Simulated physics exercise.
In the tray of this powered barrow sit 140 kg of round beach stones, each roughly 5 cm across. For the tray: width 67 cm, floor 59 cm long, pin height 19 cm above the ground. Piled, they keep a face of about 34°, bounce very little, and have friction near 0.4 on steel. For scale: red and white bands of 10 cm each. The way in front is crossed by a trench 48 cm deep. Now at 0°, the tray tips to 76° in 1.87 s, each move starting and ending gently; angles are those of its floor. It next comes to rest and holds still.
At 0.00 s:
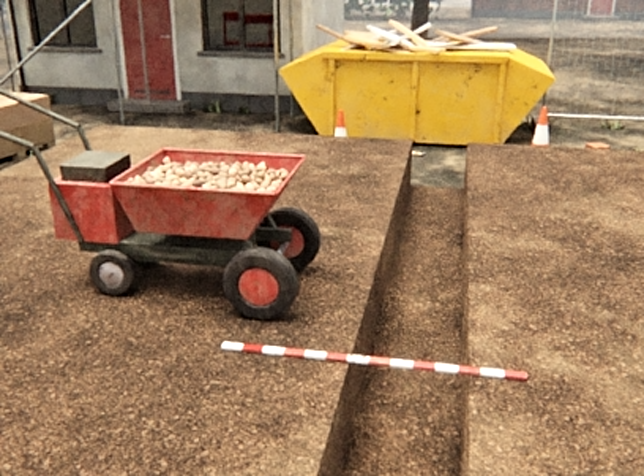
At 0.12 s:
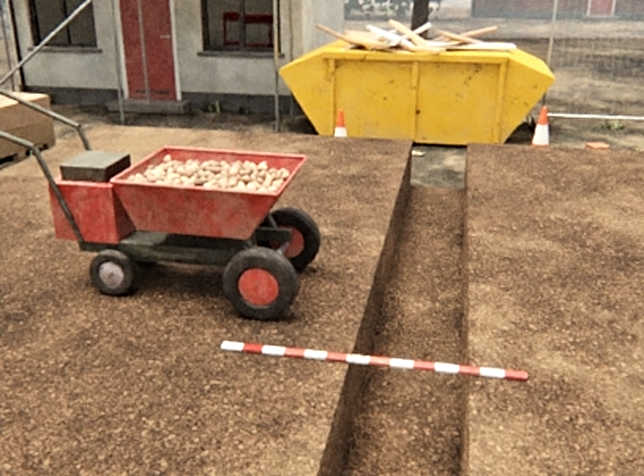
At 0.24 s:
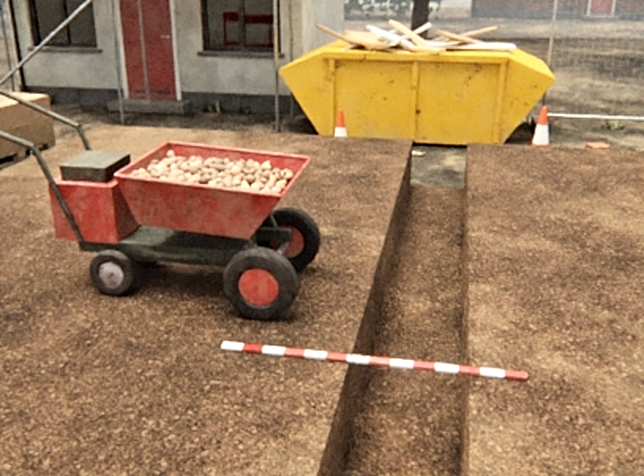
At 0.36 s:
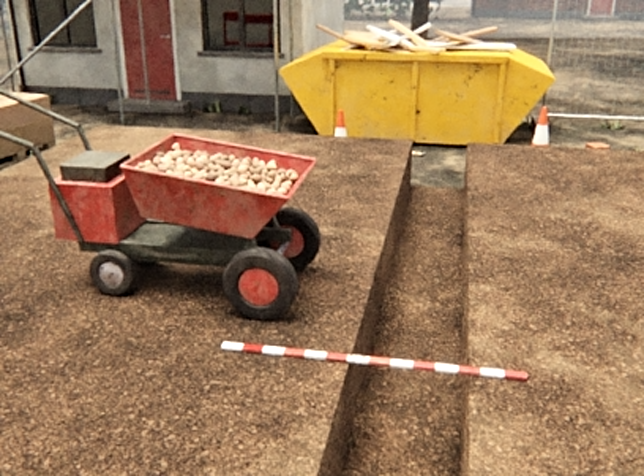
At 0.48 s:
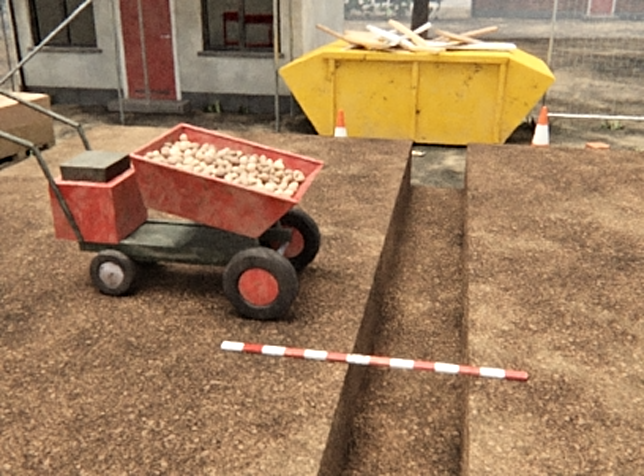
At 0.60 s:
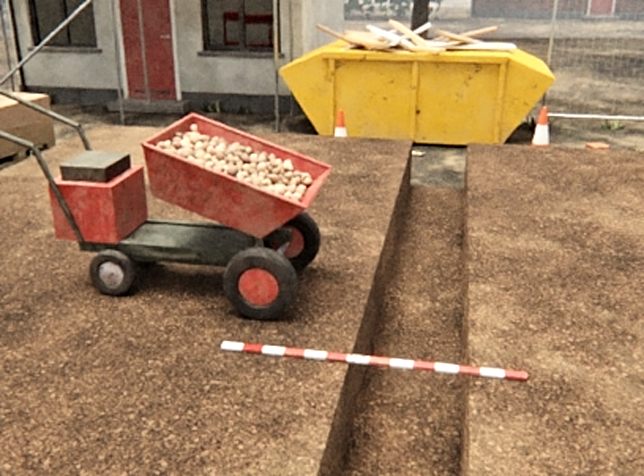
The red tray of a small wheeled barrow, loaded with pale rounded stones, slowly tilts down toward the right, its left end rising, while the barrow stays still beside a trench crossed by a red and white striped pole.
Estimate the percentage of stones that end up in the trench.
Roughly 100 per cent.
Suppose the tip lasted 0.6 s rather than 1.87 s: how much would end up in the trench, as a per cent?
Roughly 95 per cent would.
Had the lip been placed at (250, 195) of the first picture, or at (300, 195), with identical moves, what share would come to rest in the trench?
Close to 100 percent in the first case, 100 percent in the second.
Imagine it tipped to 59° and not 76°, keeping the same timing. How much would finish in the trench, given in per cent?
Expect roughly 70 per cent.
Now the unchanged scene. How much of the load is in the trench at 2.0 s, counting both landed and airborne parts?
By that moment, roughly 75 per cent of the load.
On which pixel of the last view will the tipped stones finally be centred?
The tipped stones centre close to (423, 372).
After 1.4 s the floor is at 64°; 93 % in the tray, 6 % in the trench; the foremost stones are at (398, 293).
After 2.0 s the floor is at 76°; 26 % in the tray, 74 % in the trench; the foremost stones are at (459, 367).
After 2.3 s the floor is at 76°; 8 % in the tray, 92 % in the trench; the foremost stones are at (459, 375).
After 4.3 s the floor is at 76°; 0 % in the tray, 100 % in the trench; the foremost stones are at (459, 381).
